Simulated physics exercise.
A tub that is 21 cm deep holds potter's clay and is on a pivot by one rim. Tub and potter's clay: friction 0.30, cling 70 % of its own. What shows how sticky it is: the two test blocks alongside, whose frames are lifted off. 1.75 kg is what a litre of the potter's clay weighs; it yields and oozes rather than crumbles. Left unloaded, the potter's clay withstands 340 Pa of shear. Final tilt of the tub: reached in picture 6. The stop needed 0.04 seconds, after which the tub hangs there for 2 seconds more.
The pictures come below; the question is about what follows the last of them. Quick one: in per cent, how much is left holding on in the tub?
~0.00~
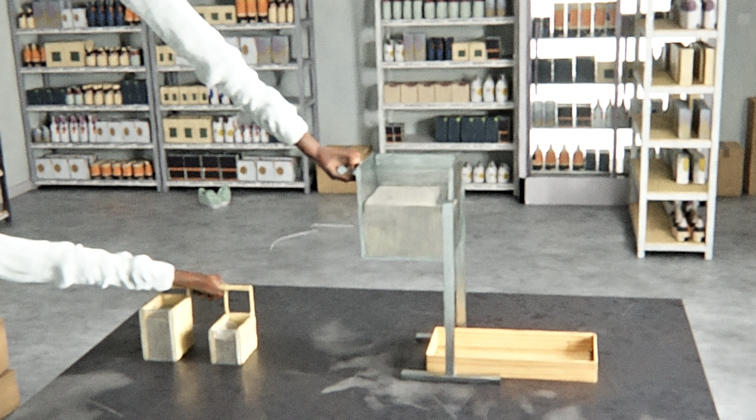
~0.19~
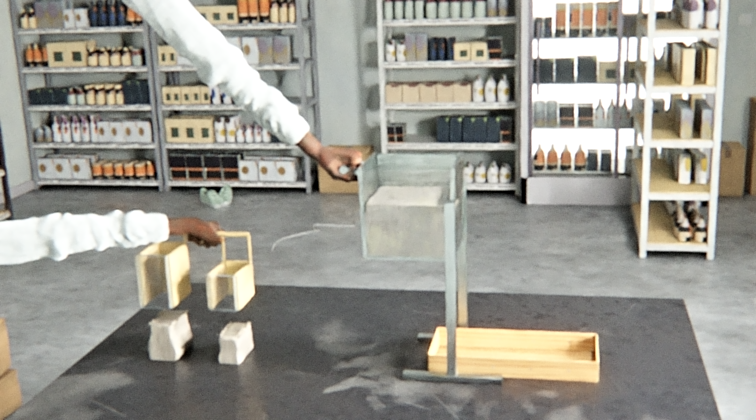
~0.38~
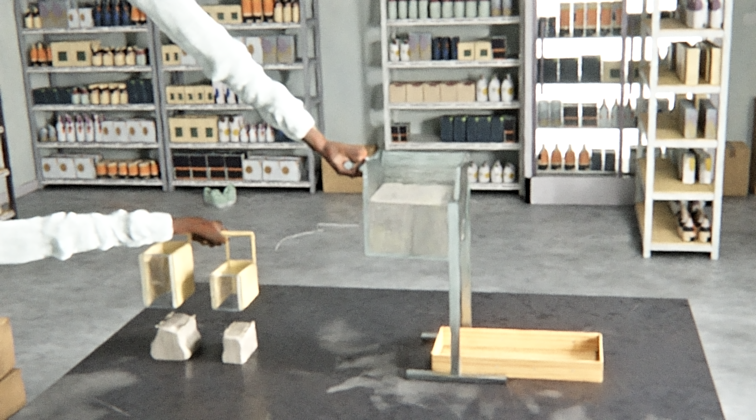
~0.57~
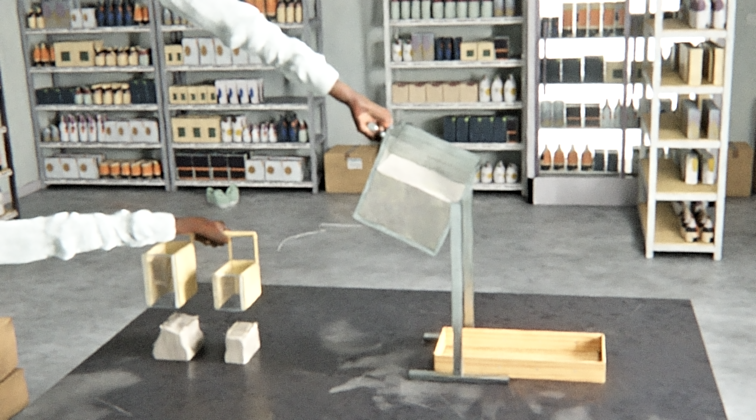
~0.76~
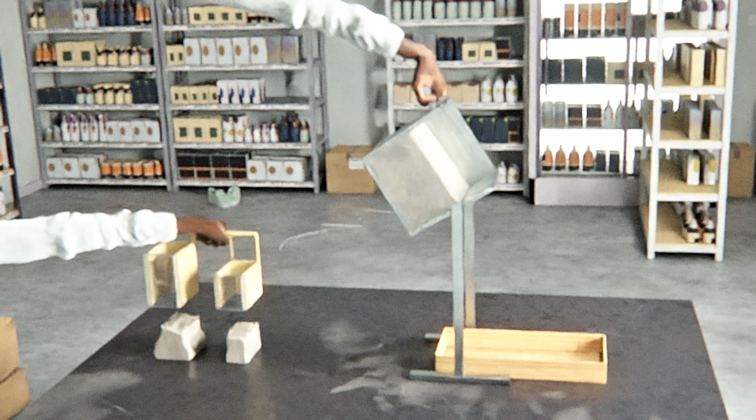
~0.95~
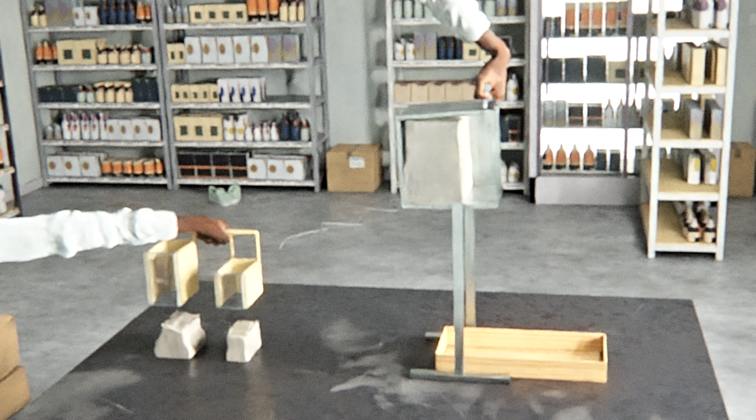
Expect around 67 %.
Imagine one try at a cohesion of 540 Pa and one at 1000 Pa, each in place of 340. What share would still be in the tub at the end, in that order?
Going in order, it's 75 % and then 100 %.
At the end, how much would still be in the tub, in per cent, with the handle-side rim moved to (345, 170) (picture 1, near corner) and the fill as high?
55 %, roughly.
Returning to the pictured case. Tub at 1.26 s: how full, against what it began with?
About 75 %.
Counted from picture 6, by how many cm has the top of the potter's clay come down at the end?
The top ends up some 10 cm below its level in the last picture.
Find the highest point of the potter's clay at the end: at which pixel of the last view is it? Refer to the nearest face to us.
It ends up highest close to (421, 163).
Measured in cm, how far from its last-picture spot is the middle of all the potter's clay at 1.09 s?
Measured shift, roughly 5 cm.
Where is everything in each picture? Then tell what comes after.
Handle-side rim at (360, 170), tilt 0 degrees; highest point of the potter's clay at (443, 205); test blocks 12 cm, 7.5 cm high (left to right), in the first picture.
Handle-side rim at (362, 170), tilt 0 degrees; highest point of the potter's clay at (444, 205); test blocks 10 cm, 7.4 cm high (left to right), in the second picture.
Handle-side rim at (367, 166), tilt 2 degrees; highest point of the potter's clay at (373, 201); test blocks 9.0 cm, 7.4 cm high (left to right), in the third picture.
Handle-side rim at (390, 136), tilt 25 degrees; highest point of the potter's clay at (378, 171); test blocks 8.9 cm, 7.4 cm high (left to right), in the fourth picture.
Handle-side rim at (440, 112), tilt 58 degrees; highest point of the potter's clay at (408, 135); test blocks 8.9 cm, 7.4 cm high (left to right), in the fifth picture.
Handle-side rim at (491, 114), tilt 87 degrees; highest point of the potter's clay at (412, 121); test blocks 8.9 cm, 7.4 cm high (left to right), in the sixth picture.
By 1.09 s, the tub is at 87 degrees and holds 100 %.
By 1.26 s, the tub is at 87 degrees and holds 77 %.
By 1.43 s, the tub is at 87 degrees and holds 70 %.
By 1.60 s, the tub is at 87 degrees and holds 68 %.
By 2.95 s, at the end, the tub is at 87 degrees and holds 67 %.
